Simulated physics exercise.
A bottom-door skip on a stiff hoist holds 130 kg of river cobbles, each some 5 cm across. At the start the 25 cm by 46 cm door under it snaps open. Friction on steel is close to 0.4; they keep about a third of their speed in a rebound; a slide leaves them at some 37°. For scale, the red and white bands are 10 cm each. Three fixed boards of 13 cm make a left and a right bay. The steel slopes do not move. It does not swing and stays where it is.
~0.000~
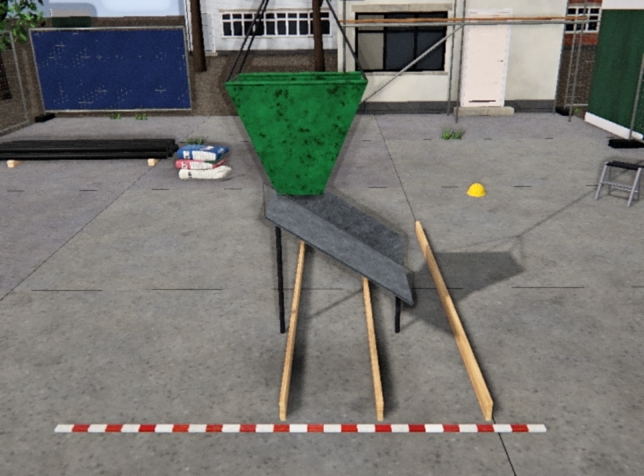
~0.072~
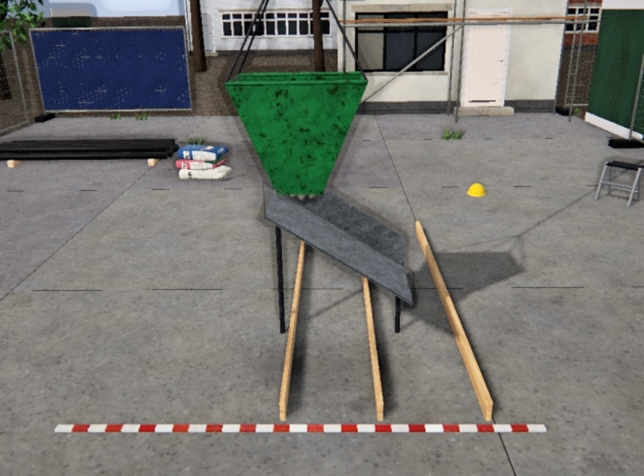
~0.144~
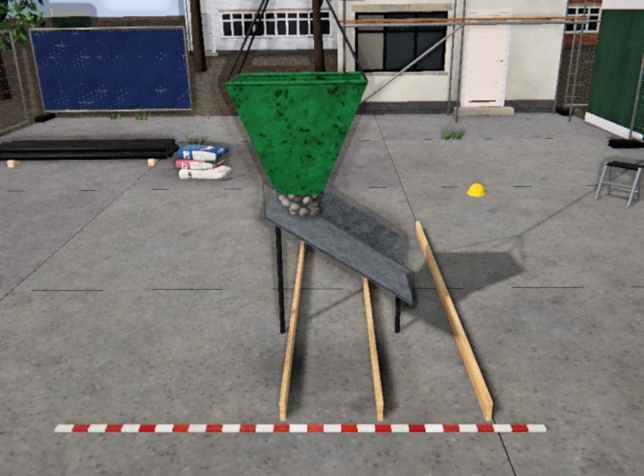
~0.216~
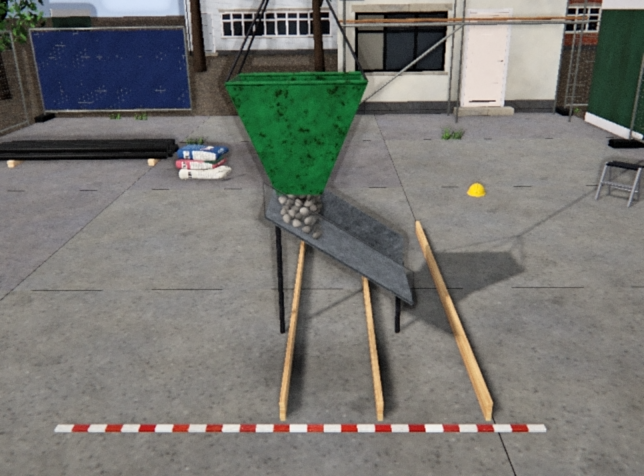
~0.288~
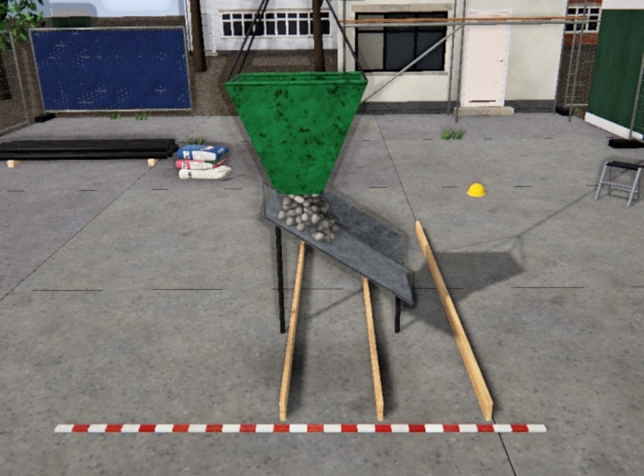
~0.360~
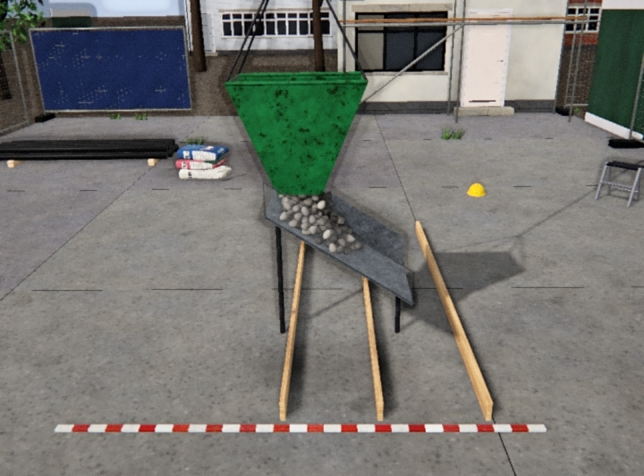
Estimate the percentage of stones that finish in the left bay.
Roughly 0 per cent ends in the left bay.
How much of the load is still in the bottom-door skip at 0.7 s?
It holds some 35 per cent.
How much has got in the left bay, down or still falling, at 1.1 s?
Some 0 per cent.
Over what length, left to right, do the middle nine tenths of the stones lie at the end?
Roughly 110 cm.
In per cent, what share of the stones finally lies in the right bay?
Near 40 in a hundred.
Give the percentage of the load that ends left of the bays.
Some 0 per cent of the load.
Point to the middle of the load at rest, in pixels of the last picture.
Near (487, 361).
After 0.7 s, 34 % in the bottom-door skip, 60 % on the steel, 6 % falling or lying in the right bay; the stones farthest right are at (455, 317).
After 1.1 s, 2 % in the bottom-door skip, 59 % on the steel, 26 % falling or lying in the right bay, 13 % falling or lying right of the bays; the stones farthest right are at (553, 359).
After 1.7 s, 0 % in the bottom-door skip, 15 % on the steel, 43 % falling or lying in the right bay, 42 % falling or lying right of the bays; the stones farthest right are at (641, 360).
After 2.6 s, 0 % in the bottom-door skip, 39 % falling or lying in the right bay, 61 % falling or lying right of the bays.
After 4.5 s, 0 % in the bottom-door skip, 39 % in the right bay, 61 % right of the bays.
